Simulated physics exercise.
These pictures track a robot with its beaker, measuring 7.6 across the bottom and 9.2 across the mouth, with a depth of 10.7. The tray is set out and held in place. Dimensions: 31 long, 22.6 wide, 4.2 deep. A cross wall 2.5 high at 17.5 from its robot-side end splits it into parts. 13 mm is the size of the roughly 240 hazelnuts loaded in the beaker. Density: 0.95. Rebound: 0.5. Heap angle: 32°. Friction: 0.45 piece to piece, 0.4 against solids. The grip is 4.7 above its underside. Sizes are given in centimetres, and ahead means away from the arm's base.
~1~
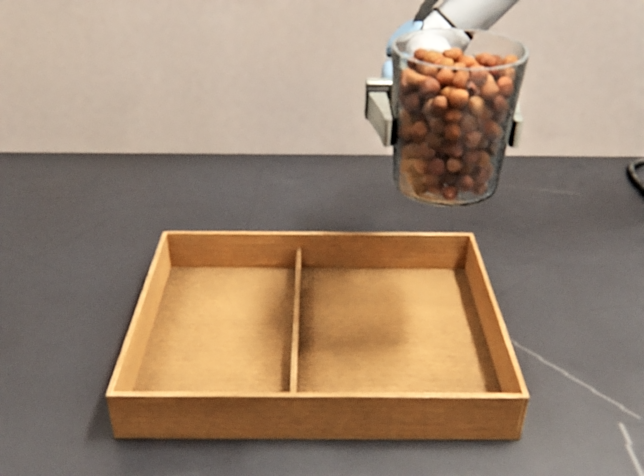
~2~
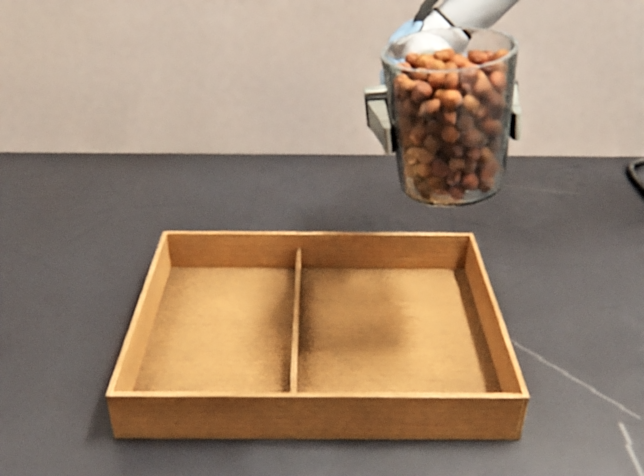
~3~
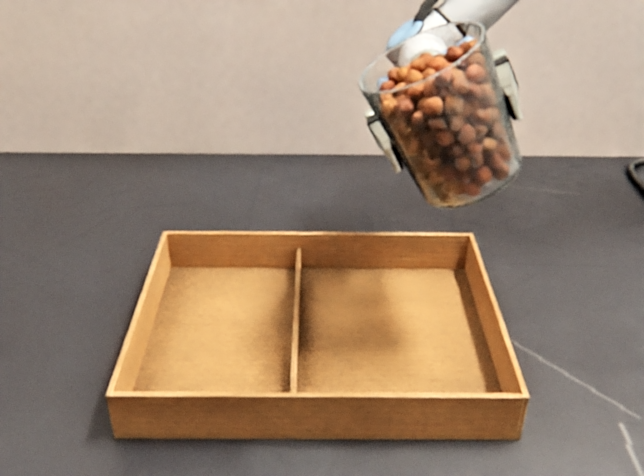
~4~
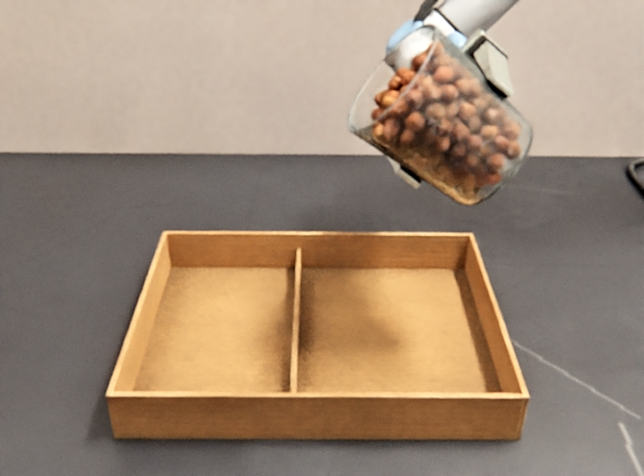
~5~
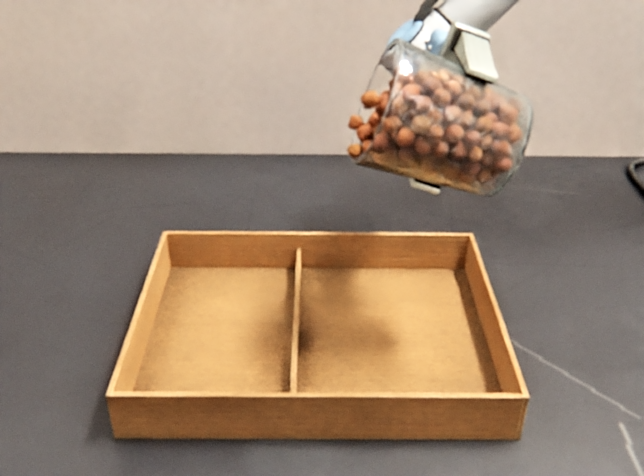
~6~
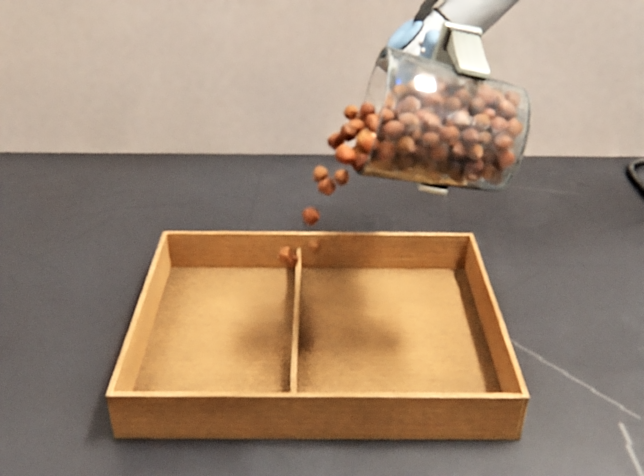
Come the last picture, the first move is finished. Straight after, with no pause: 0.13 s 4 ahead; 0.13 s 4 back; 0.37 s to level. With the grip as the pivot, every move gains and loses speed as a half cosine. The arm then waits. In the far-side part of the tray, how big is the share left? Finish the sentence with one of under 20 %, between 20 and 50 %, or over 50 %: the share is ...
The share is between 20 and 50 %.
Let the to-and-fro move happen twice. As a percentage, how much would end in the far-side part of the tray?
Result: Approximately 50 per cent.
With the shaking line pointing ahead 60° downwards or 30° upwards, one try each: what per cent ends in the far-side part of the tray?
Estimates, in order: 15 % then 40 %.
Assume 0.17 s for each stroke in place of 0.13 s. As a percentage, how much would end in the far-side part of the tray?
I'd expect close to 25 per cent then.
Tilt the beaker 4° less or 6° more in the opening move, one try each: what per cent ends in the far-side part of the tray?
They would come to near 30 and 45 per cent.
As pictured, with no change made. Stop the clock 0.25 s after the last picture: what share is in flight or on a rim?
Some 23 per cent.
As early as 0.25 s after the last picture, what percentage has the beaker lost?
30 %.
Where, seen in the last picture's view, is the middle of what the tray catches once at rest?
Near (217, 338).
Then, 0.25 s later, tilted 78° forward, highest piece 23 above the table; 163 in the beaker, 15 in the far-side part, 3 in the robot-side part, 54 in flight or on a rim.
Then, 0.50 s later, tilted 20° forward, highest piece 26 above the table; 129 in the beaker, 83 in the far-side part, 20 in the robot-side part, 3 in flight or on a rim.
Then, 0.83 s later, level, highest piece 24 above the table; 129 in the beaker, 85 in the far-side part, 21 in the robot-side part.
Then, 1.88 s later, level, highest piece 24 above the table; 129 in the beaker, 85 in the far-side part, 21 in the robot-side part.
At rest, 129 in the beaker, 85 in the far-side part, 21 in the robot-side part. That is 36 % in the far-side part of the tray.
